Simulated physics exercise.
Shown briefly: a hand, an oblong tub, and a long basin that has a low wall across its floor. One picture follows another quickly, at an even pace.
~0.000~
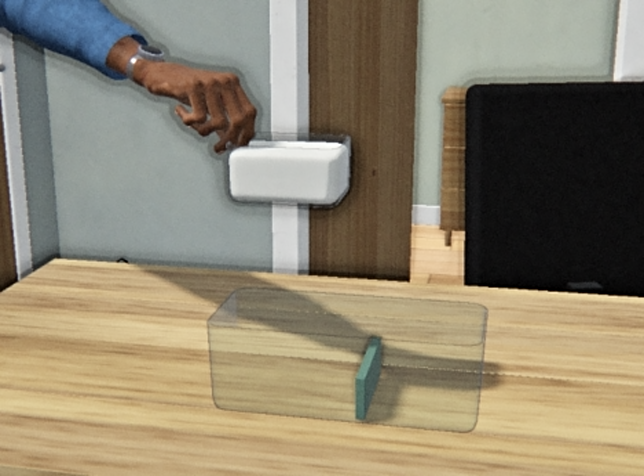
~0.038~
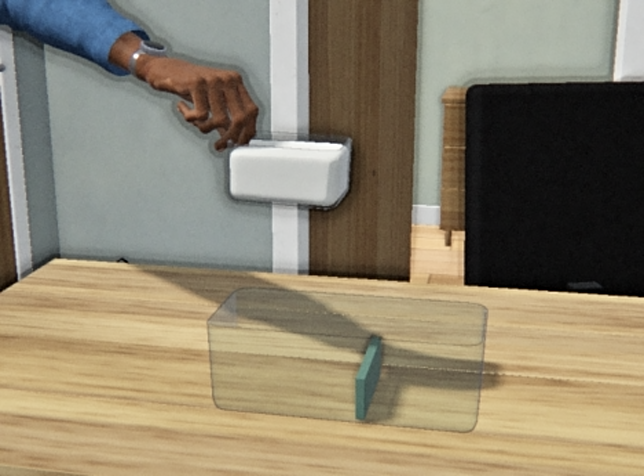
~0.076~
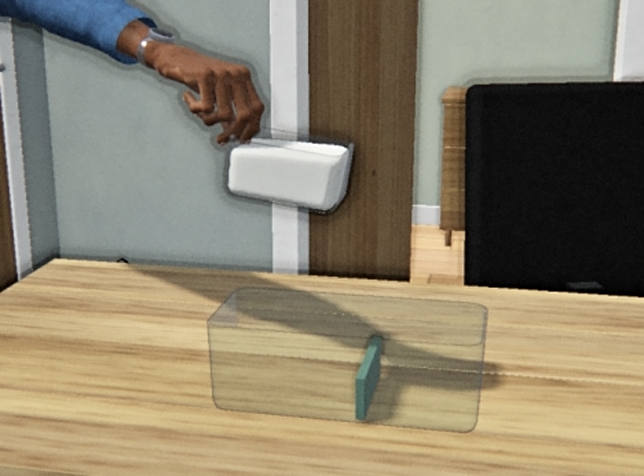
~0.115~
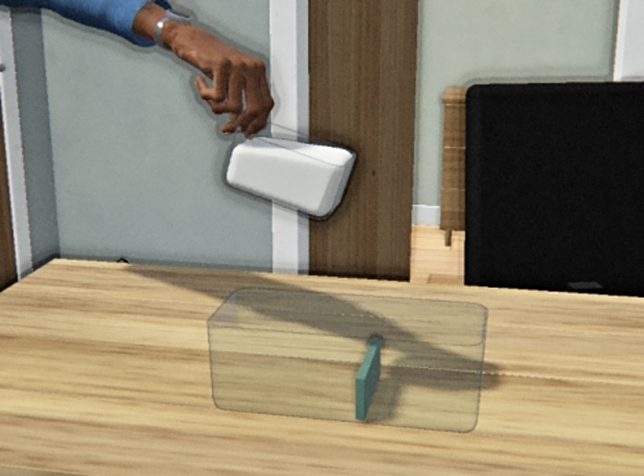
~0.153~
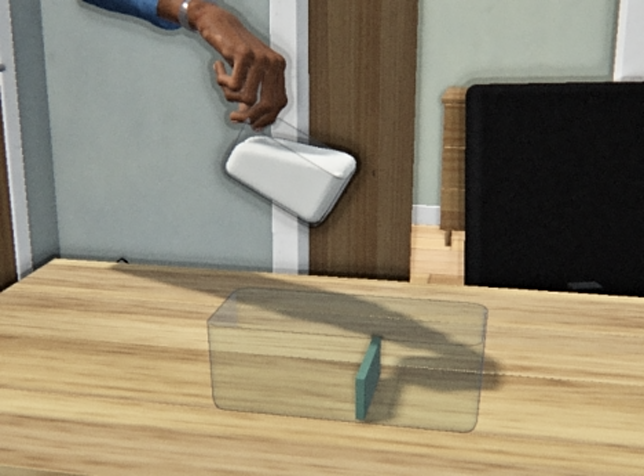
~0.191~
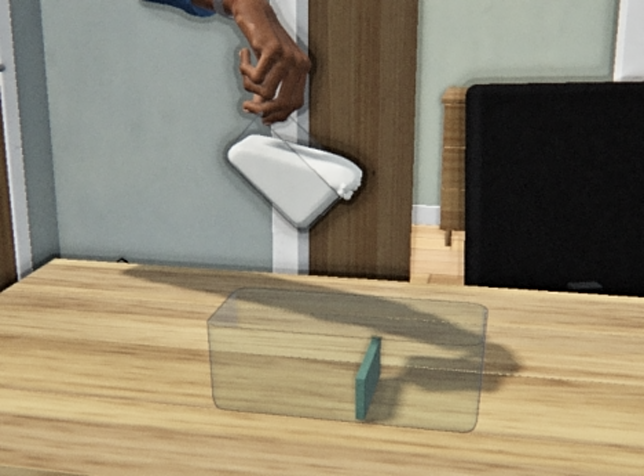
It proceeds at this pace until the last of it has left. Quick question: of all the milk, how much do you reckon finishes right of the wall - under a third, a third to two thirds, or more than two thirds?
Short answer, the right side holds a middle share of a third to two thirds.
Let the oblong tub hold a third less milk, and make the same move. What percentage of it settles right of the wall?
It comes to near 50 per cent.
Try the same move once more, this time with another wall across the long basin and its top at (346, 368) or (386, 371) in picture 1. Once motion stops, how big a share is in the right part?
First try close to 75 percent, second try close to 40 percent.
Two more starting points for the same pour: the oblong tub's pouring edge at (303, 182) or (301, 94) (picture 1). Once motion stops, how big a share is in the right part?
You'd get 10 percent from the first and 20 percent from the second.
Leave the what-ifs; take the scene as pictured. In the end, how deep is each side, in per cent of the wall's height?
20 per cent for the left part, 40 for the right.
A moment on, the oblong tub is tipped right over and 9 per cent is still to pour, 1 is left of the wall and 39 right of it.
Next, the oblong tub is tipped right over and 1 per cent is still to pour, 22 is left of the wall and 57 right of it.
Then the oblong tub is tipped right over and 0 per cent is still to pour, 32 is left of the wall and 56 right of it.
Later the oblong tub is tipped right over and 0 per cent is still to pour, 36 is left of the wall and 58 right of it.
Finally, 37 per cent lies left of the wall, 58 right of it and 6 outside.
